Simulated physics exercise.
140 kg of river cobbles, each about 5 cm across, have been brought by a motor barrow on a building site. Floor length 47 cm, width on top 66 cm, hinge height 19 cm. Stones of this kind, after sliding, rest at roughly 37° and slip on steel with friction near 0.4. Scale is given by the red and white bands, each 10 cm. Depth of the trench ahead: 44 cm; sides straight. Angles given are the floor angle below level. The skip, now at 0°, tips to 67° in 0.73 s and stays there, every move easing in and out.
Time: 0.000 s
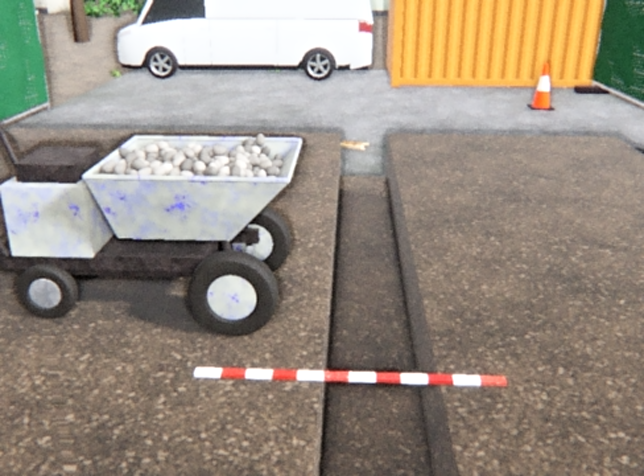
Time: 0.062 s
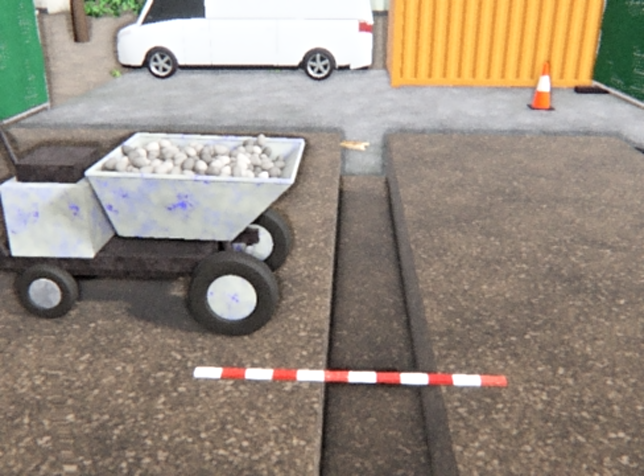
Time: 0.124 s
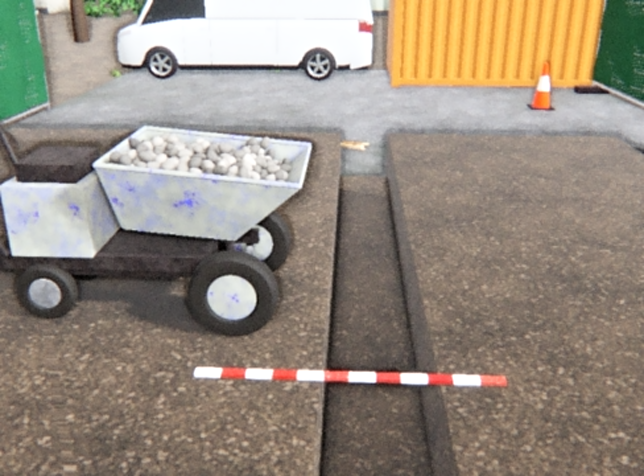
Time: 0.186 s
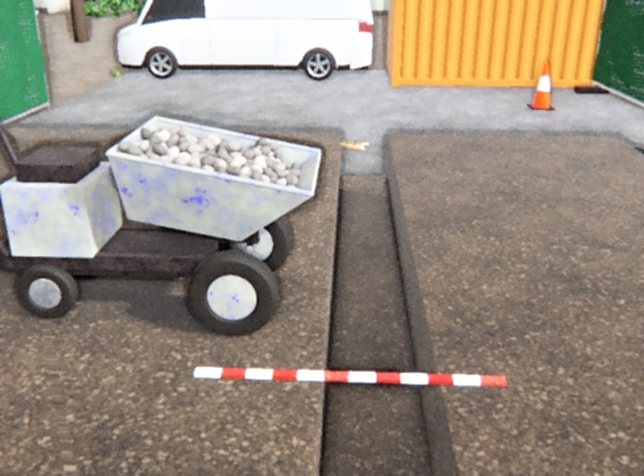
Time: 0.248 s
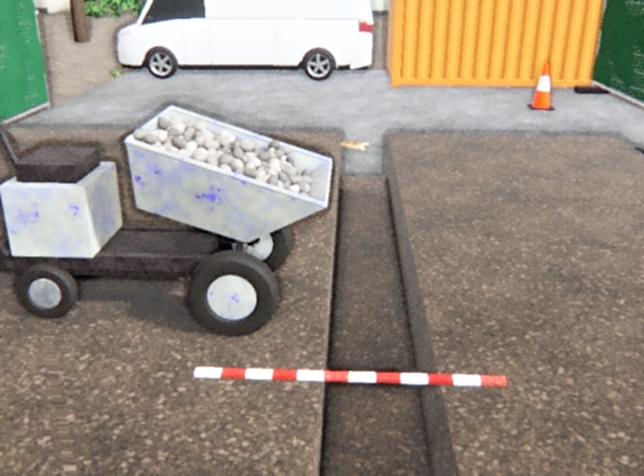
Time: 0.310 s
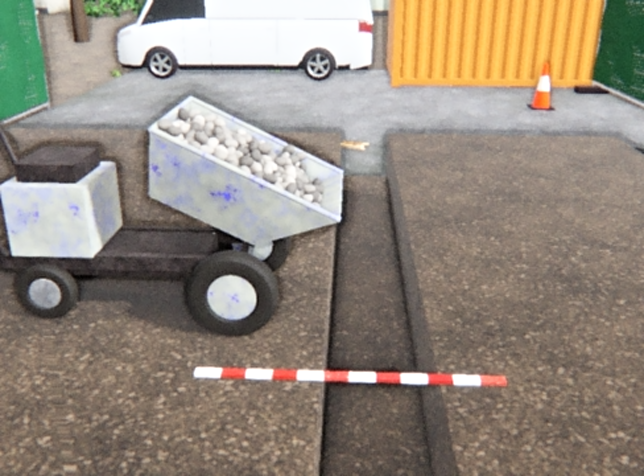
On a building site, a small motor barrow stood beside a narrow trench while its skip, loaded with pale stones, tilted steadily down toward the right, its back end rising and the stones shifting.
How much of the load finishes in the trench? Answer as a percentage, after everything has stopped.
Some 71 per cent of it.
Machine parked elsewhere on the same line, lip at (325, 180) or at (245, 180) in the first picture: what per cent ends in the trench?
Near 40 and near 95 percent.
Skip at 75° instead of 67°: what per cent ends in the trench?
Share in trench: Approx. 80%.
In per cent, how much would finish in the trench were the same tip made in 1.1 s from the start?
Roughly 80 per cent.
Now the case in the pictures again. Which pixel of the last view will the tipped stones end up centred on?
(403, 368).
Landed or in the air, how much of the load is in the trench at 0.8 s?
About 25%.
After 0.6 s the floor is at 57°; 100 % in the skip; the foremost stones are at (364, 248).
After 0.8 s the floor is at 67°; 67 % in the skip, 27 % in the trench, 6 % past the trench; the foremost stones are at (454, 312).
After 1.2 s the floor is at 67°; 22 % in the skip, 49 % in the trench, 29 % past the trench; the foremost stones are at (614, 320).
After 3.1 s the floor is at 67°; 0 % in the skip, 71 % in the trench, 29 % past the trench; the foremost stones are past the picture's edge.
